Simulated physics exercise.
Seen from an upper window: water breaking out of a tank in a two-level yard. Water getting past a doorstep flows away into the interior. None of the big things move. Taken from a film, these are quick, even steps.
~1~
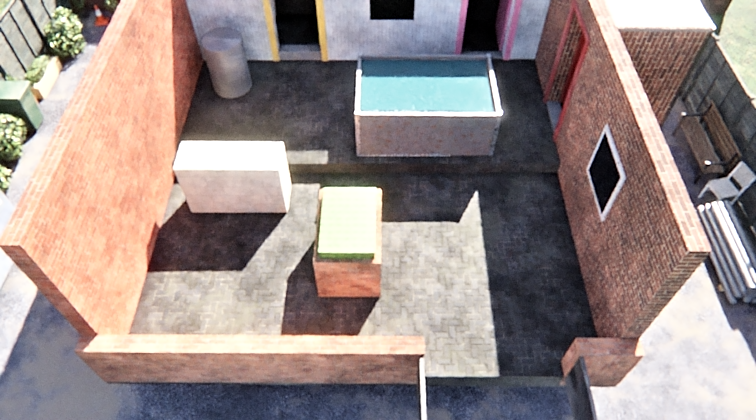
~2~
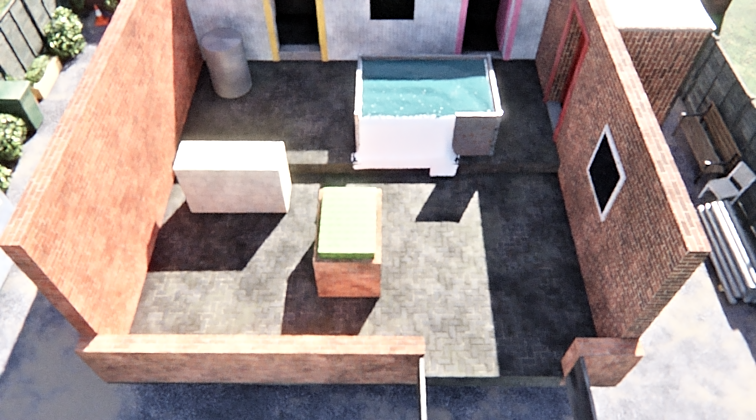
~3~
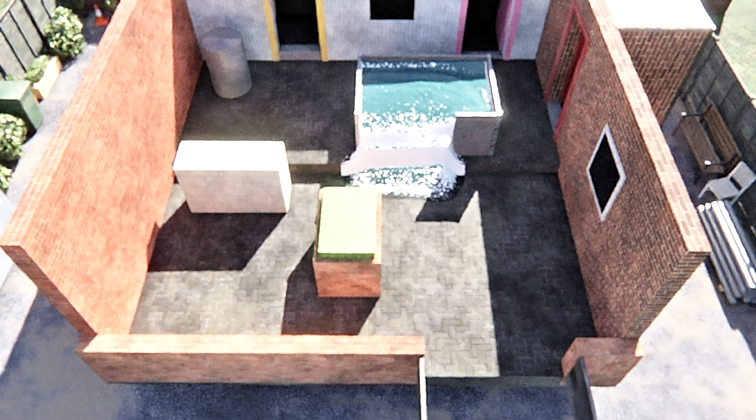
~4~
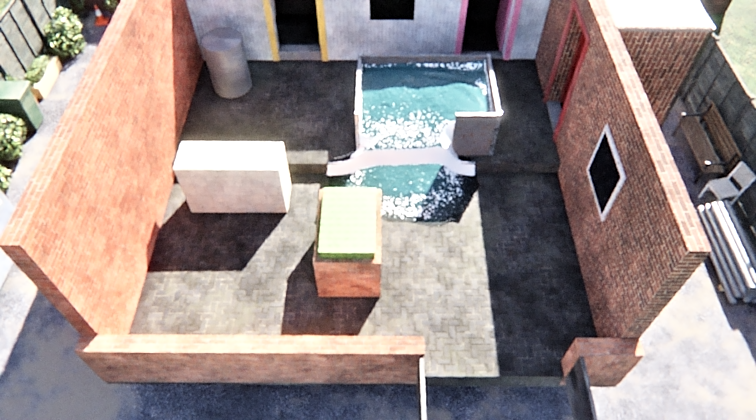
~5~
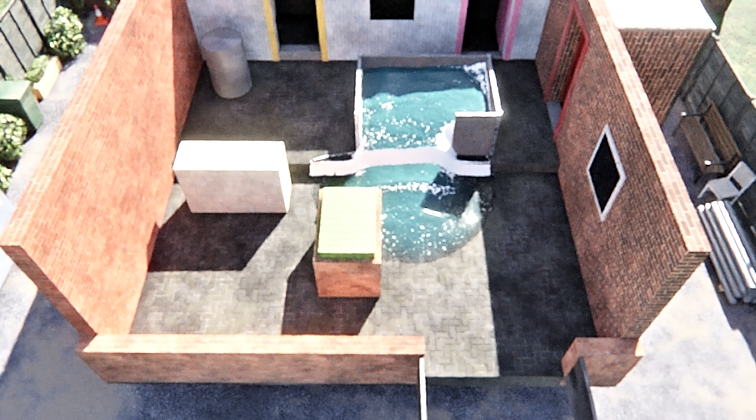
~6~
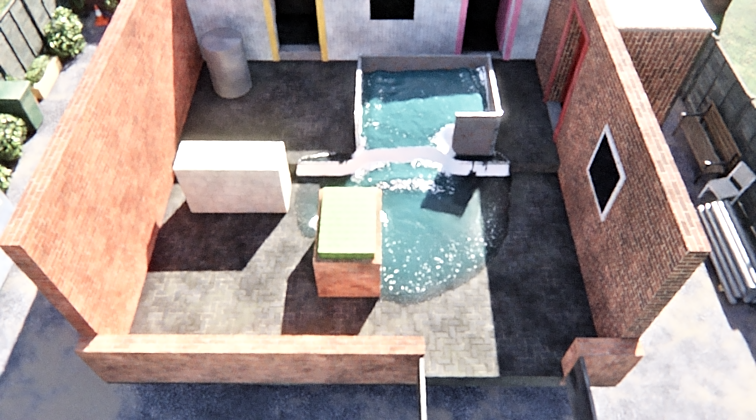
In a walled brick yard, water bursts from a tank and spreads past a green-topped block.
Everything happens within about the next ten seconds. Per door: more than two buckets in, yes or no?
Red door no, yellow door no, pink door no.
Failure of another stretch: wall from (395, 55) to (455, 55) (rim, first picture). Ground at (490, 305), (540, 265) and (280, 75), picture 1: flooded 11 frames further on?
The three spots, in order, are spared, spared and inundated.
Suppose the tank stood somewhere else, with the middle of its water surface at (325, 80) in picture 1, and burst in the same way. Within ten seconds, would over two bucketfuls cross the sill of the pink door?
One by one: The pink one falls short.
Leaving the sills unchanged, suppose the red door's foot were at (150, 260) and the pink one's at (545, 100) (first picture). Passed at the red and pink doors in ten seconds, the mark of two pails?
After the change, the red door overshoots, while the pink door falls short.
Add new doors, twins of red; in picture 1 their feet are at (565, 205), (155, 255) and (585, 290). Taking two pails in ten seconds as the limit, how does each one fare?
Outcome by door - within the limit, past the limit, within the limit.
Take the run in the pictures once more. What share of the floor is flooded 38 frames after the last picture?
About 60 %.
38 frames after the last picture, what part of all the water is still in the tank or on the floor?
I'd say roughly 62 percent.
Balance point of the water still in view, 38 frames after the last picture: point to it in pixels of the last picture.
Near pixel (331, 240).
A moment on, water covers 35 % of the floor; the red door not reached, the yellow door not reached, the pink door not reached.
Next, water covers 50 % of the floor; the red door not reached, the yellow door not reached, the pink door not reached.
Then, water covers 50 % of the floor; the red door not reached, the yellow door not reached, the pink door not reached.
Later, water covers 60 % of the floor; the red door not reached, the yellow door not reached, the pink door not reached.
In the end, water covers 60 % of the floor; the red door not reached, the yellow door not reached, the pink door not reached.
